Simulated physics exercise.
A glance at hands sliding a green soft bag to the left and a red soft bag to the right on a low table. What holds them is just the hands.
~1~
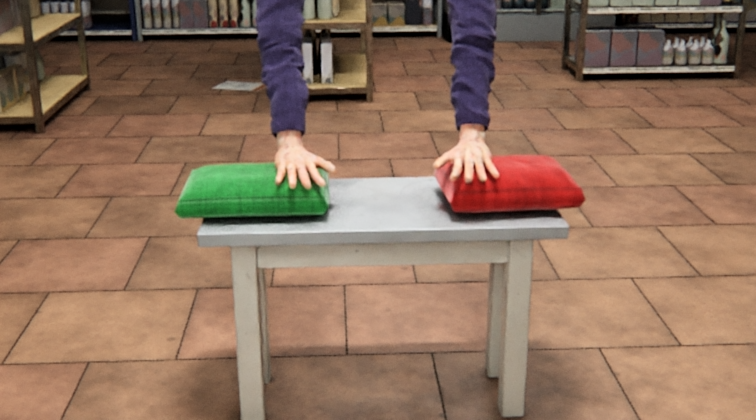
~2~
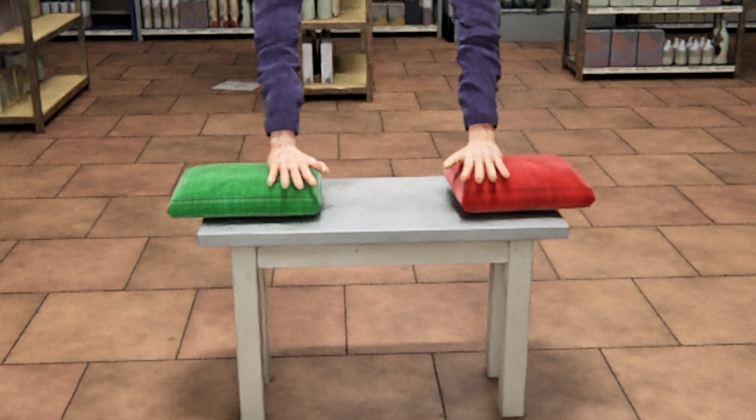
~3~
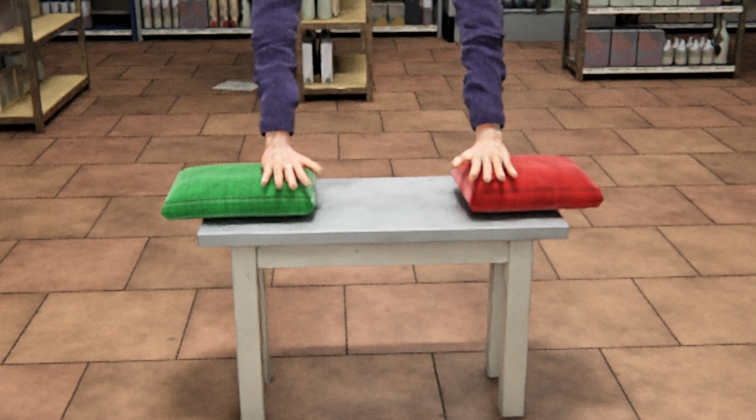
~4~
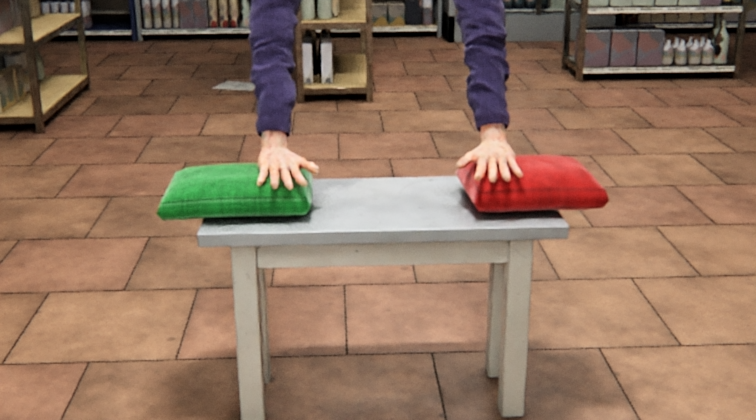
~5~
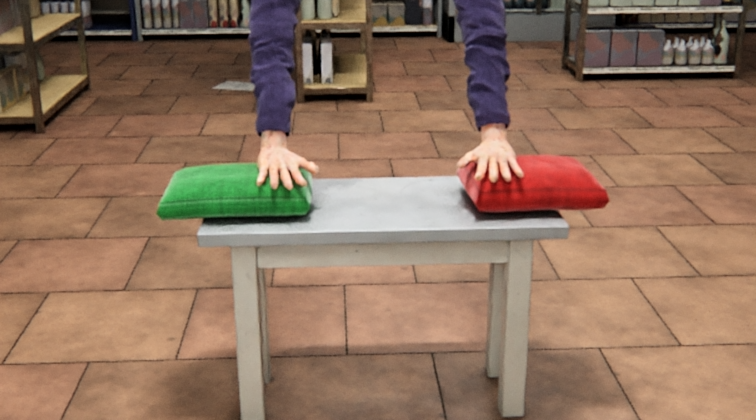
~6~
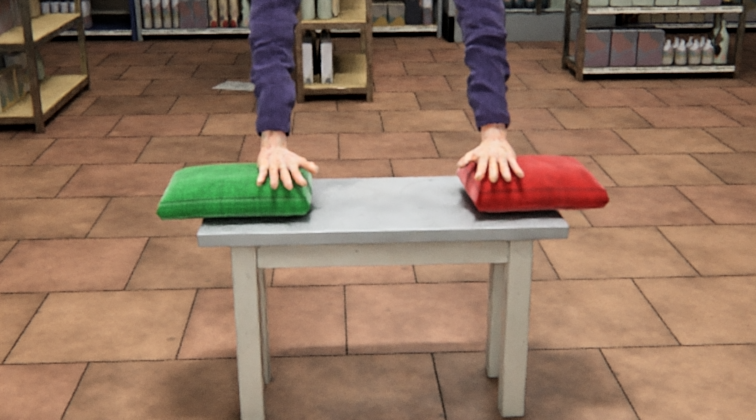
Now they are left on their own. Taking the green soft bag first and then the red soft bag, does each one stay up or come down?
In that order: The green soft bag stays up; the red soft bag stays up.
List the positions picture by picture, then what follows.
In the first frame, green soft bag tip (183, 202); red soft bag tip (573, 191).
In the second frame, green soft bag tip (175, 202); red soft bag tip (583, 191).
In the third frame, green soft bag tip (170, 204); red soft bag tip (591, 192).
In the fourth frame, green soft bag tip (166, 204); red soft bag tip (596, 192).
In the fifth frame, green soft bag tip (165, 204); red soft bag tip (596, 192).
In the sixth frame, green soft bag tip (165, 204), about a third past the edge; red soft bag tip (596, 192), about a third past the edge.
Then, 0.48 s after the last picture, green soft bag lying still; red soft bag lying still.
At rest, green soft bag lying still; red soft bag lying still. The green soft bag stays up there and the red soft bag remains on top.
